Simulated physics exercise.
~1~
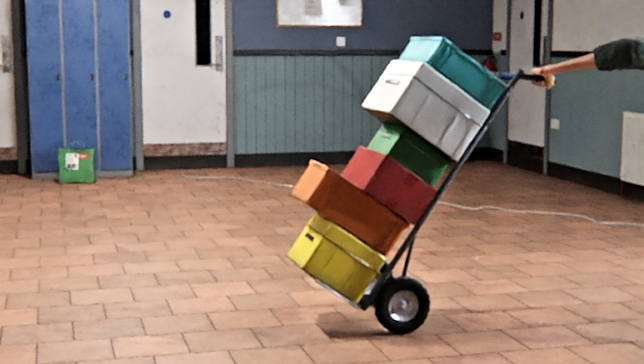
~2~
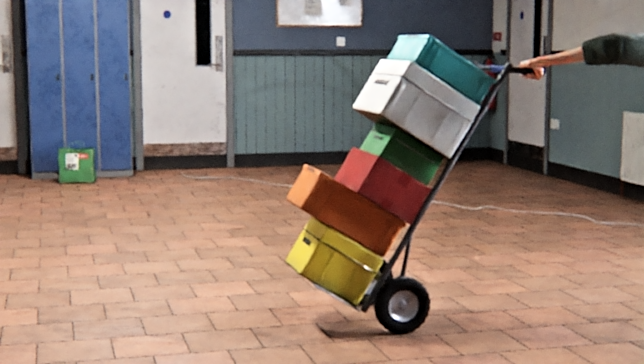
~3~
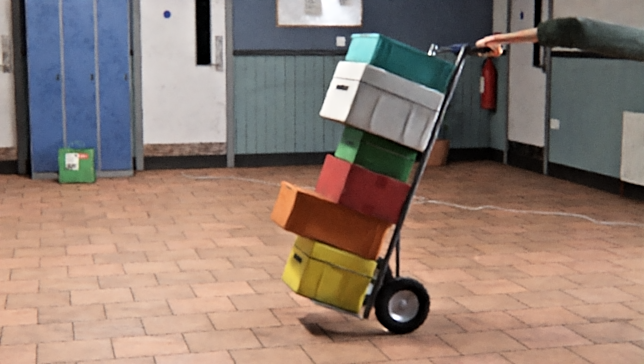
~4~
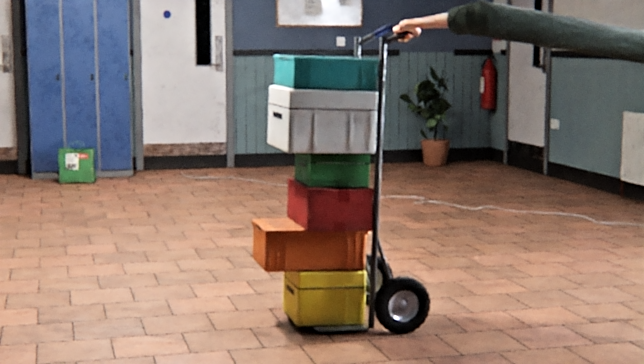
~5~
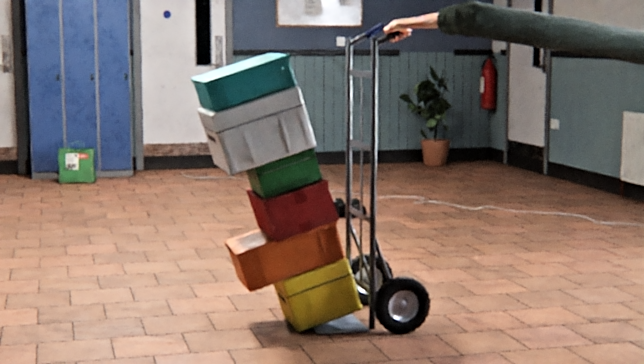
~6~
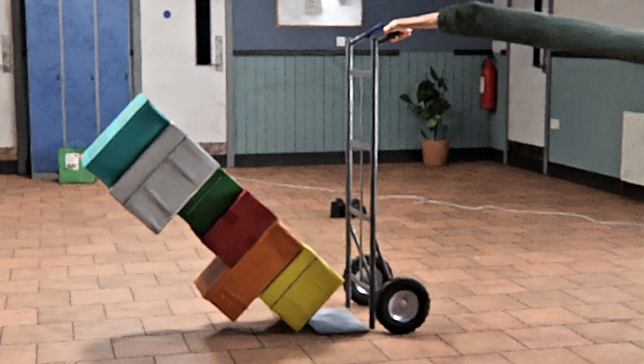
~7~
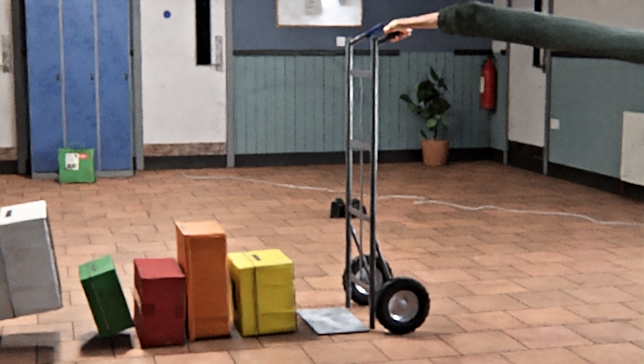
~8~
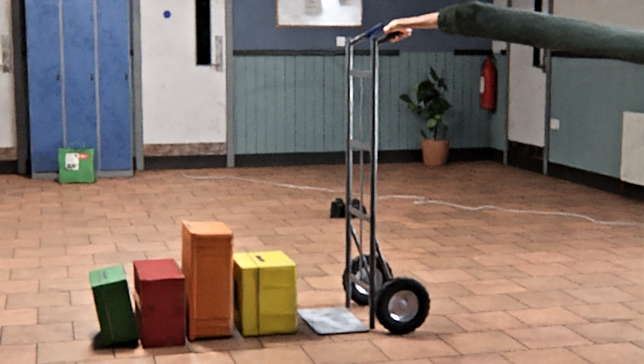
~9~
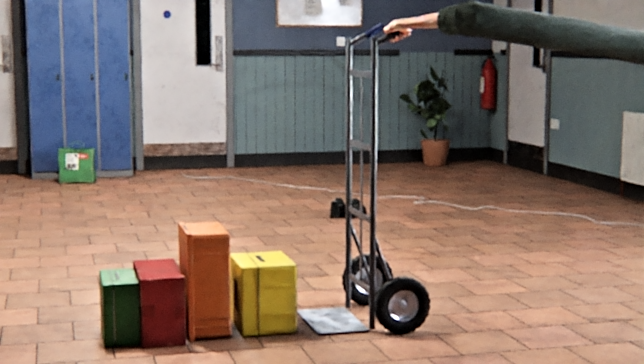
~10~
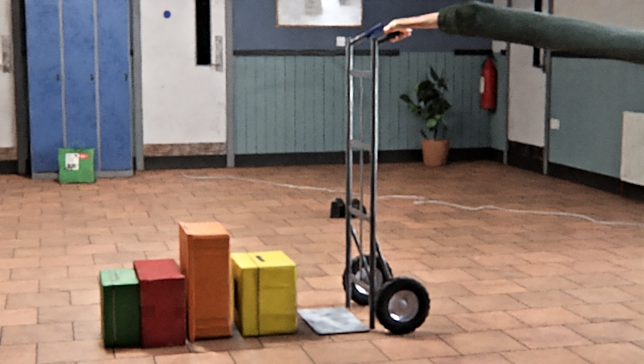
A hand truck stacked with six colourful boxes is swung upright by an outstretched arm, and the whole stack topples off to the left. The white and turquoise boxes go out of view, leaving the green, red, orange and yellow ones in a row on the tiled floor.
